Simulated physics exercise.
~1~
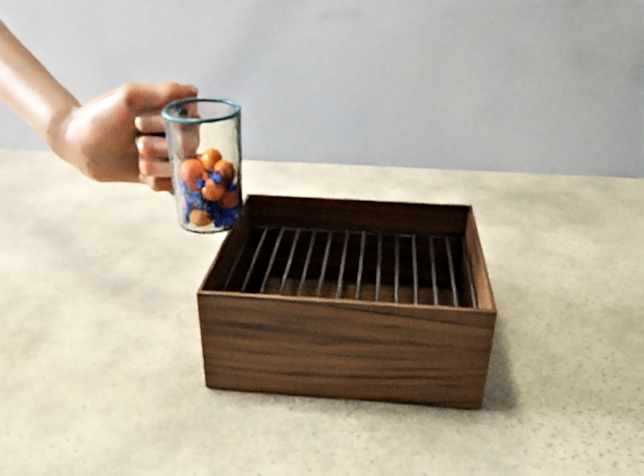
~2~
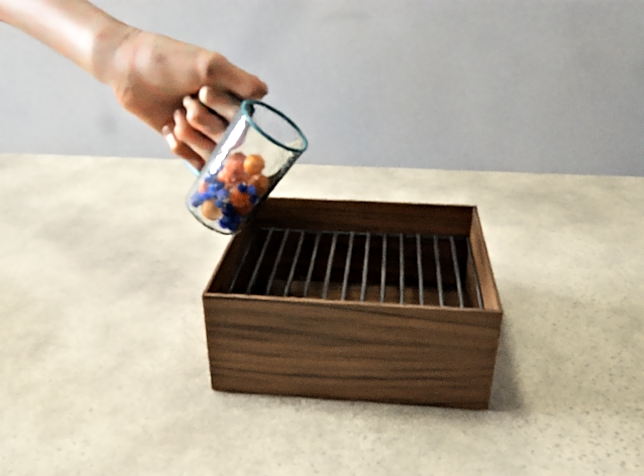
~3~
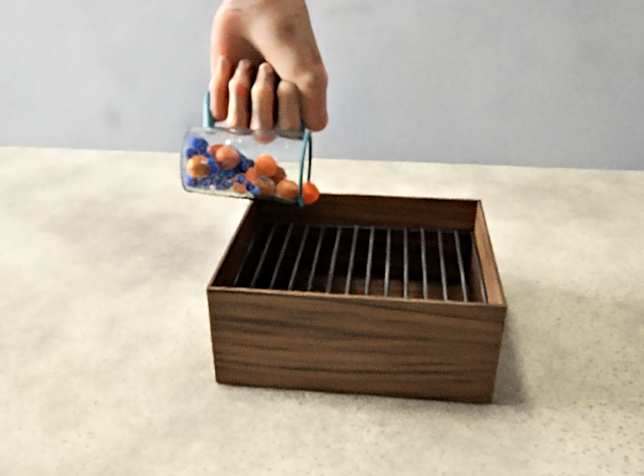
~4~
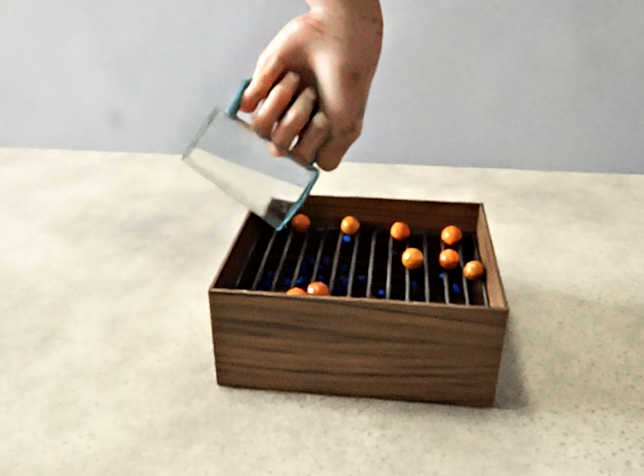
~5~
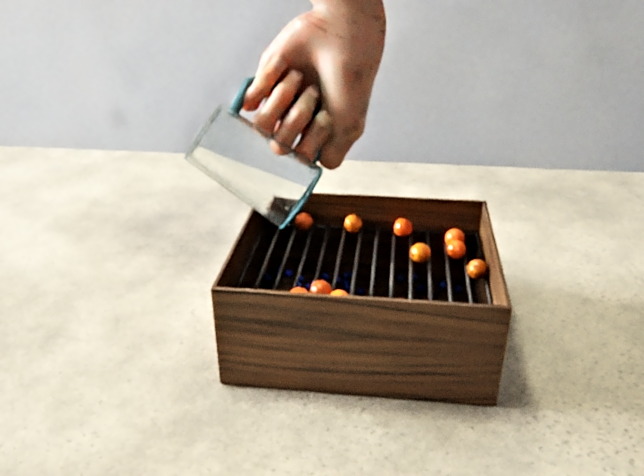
Over a wooden box, a hand tips a glass; orange balls stay on wires, blue bits fall through.
